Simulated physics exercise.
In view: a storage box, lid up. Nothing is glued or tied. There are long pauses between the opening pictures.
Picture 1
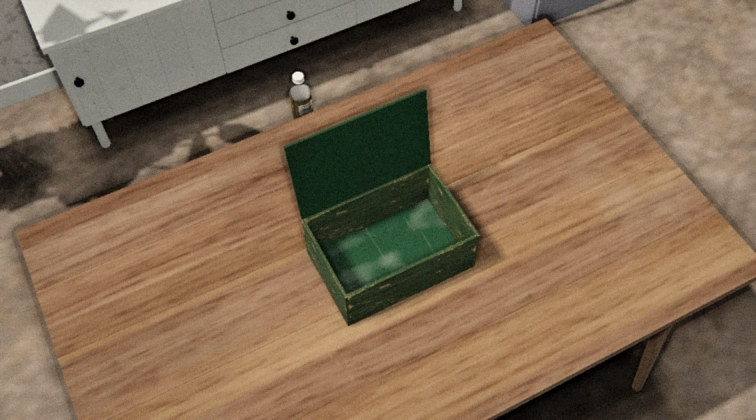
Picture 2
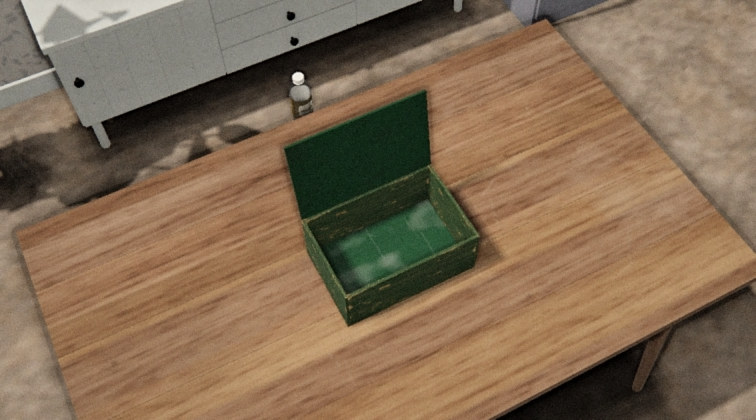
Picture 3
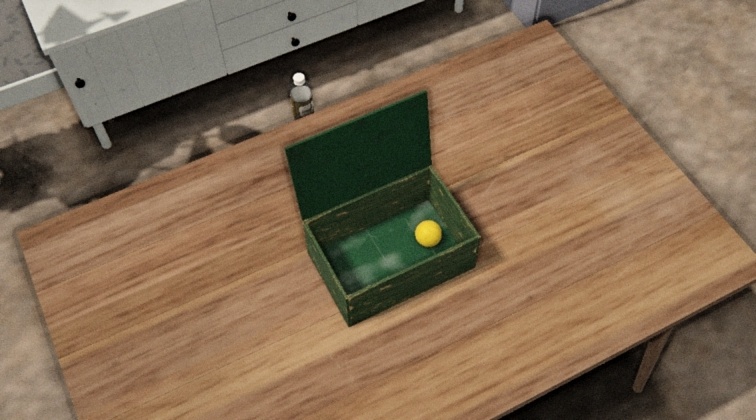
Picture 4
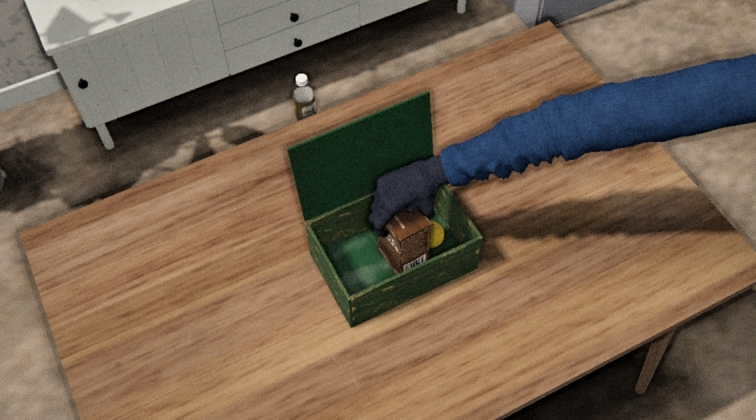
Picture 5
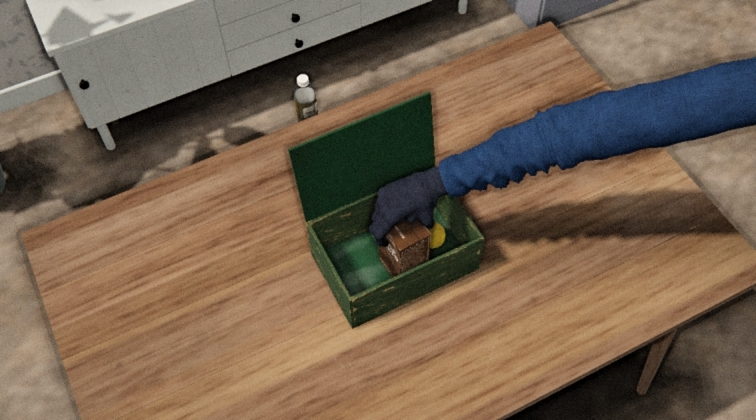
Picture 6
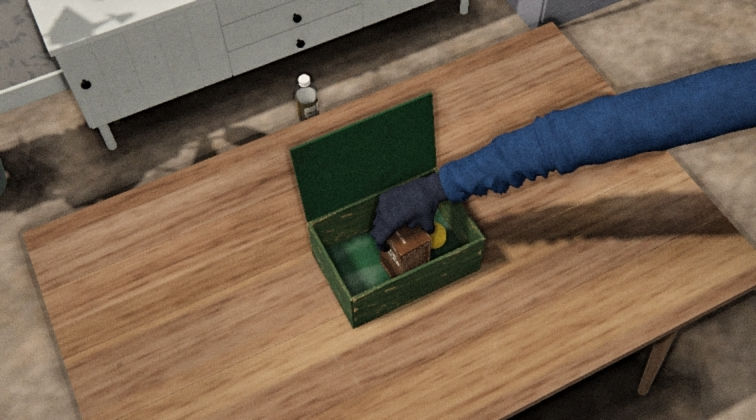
We see an open, empty green box on a wooden table, then a yellow lemon lying inside it. A gloved hand in a blue sleeve, reaching from the right, lowers a small brown carton into the box beside the lemon.
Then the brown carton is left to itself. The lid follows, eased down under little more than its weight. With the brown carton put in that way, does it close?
The lid is held up.
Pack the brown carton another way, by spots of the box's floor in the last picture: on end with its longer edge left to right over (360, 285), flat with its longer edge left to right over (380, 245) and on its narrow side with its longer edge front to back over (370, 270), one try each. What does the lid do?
In the first case it will not close; in the second case it closes; in the third case it shuts flat.
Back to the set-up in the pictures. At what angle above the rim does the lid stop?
Some 20° above the rim.
Then, 1.40 s later than the last frame, lid 75° above the rim.
Then, 1.70 s later than the last frame, lid 46° above the rim.
When it is over, lid 21° above the rim; both as before. End places, in pixels of the last picture, brown carton near (405, 251).
